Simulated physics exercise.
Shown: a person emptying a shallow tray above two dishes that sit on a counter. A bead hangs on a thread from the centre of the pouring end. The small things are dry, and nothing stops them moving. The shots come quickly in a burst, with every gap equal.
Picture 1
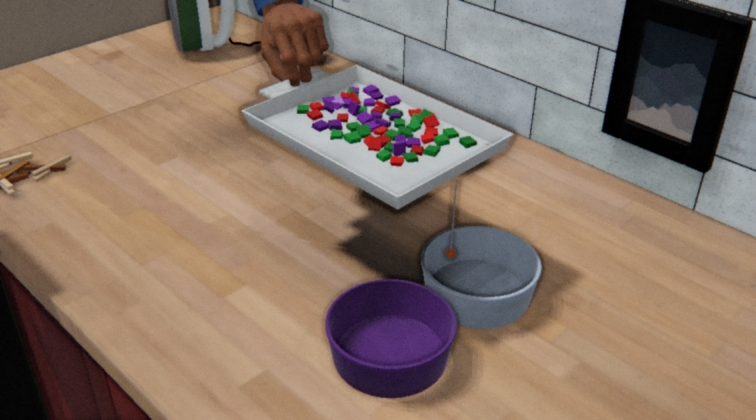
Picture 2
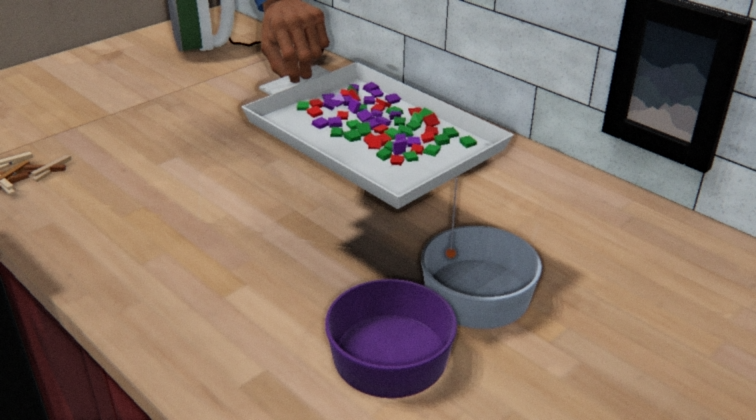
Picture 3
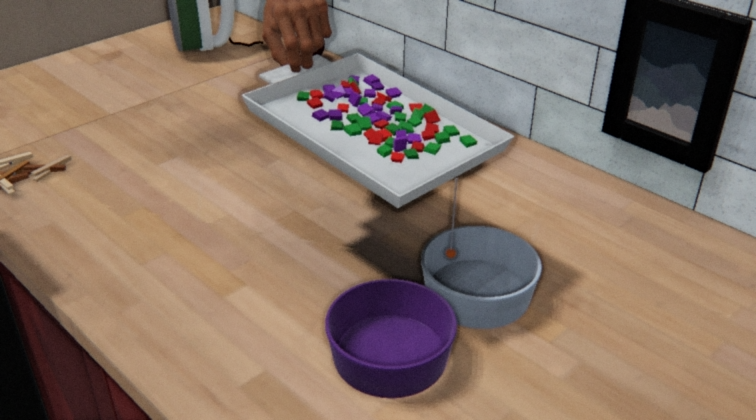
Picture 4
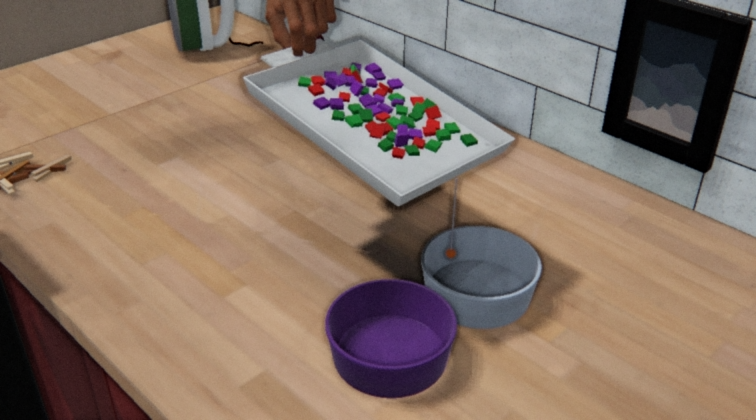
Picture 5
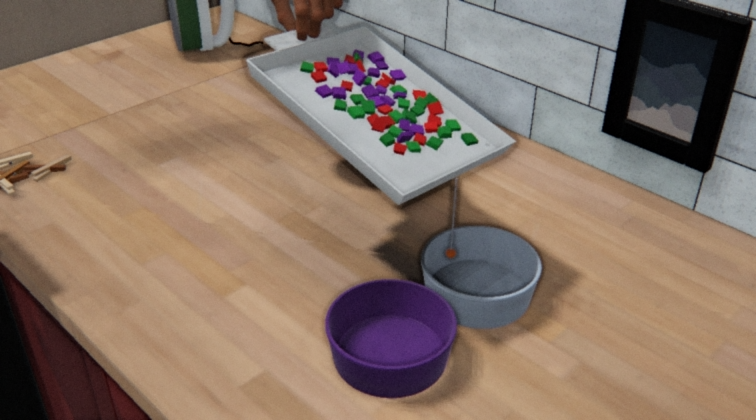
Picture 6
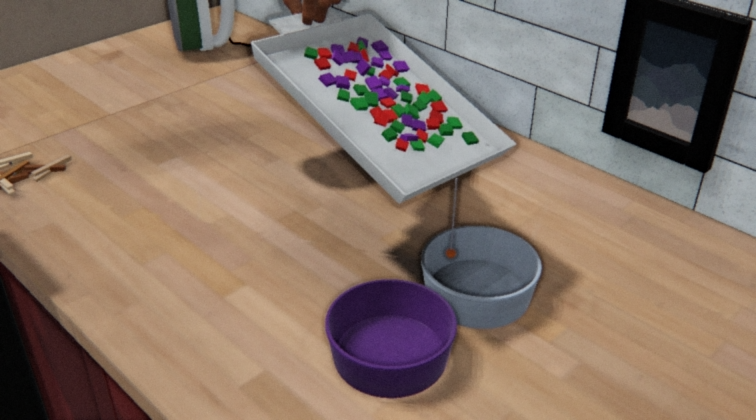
A hand raises the far end of a white tray of colourful tiles above two bowls.
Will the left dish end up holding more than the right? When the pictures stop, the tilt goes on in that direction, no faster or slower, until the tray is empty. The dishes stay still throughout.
No.
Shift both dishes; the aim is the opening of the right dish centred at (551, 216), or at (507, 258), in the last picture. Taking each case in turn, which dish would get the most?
The first try: The dish on the left. The second: Right.
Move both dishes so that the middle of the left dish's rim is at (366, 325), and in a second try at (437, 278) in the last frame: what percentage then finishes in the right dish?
First position: Some 50 %; second position: Some 50 %.
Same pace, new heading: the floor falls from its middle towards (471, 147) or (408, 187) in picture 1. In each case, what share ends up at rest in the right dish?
Somewhere close to 70 % the first time, 10 % the second.
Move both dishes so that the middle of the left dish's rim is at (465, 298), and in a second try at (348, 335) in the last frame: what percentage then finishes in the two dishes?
90 %, 30 %.
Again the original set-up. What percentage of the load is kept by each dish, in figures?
The left dish keeps near 0 in a hundred, the right dish near 80 in a hundred.
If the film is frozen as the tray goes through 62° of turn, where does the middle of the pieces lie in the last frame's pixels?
I'd mark the middle close to (467, 128).
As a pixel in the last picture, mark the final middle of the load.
Around (500, 288).
Shortly afterwards, tray tipped steeply; the whole lot on the tray.
Next, tray tipped right over; near half on the tray; near a quarter in the right dish; a little outside both; near a quarter in the air.
Some moments later, tray tipped past a quarter turn; the bulk in the right dish; near a quarter outside both.
In the end, tray tipped past a quarter turn; none at all in the left dish; the bulk in the right dish; near a quarter outside both.
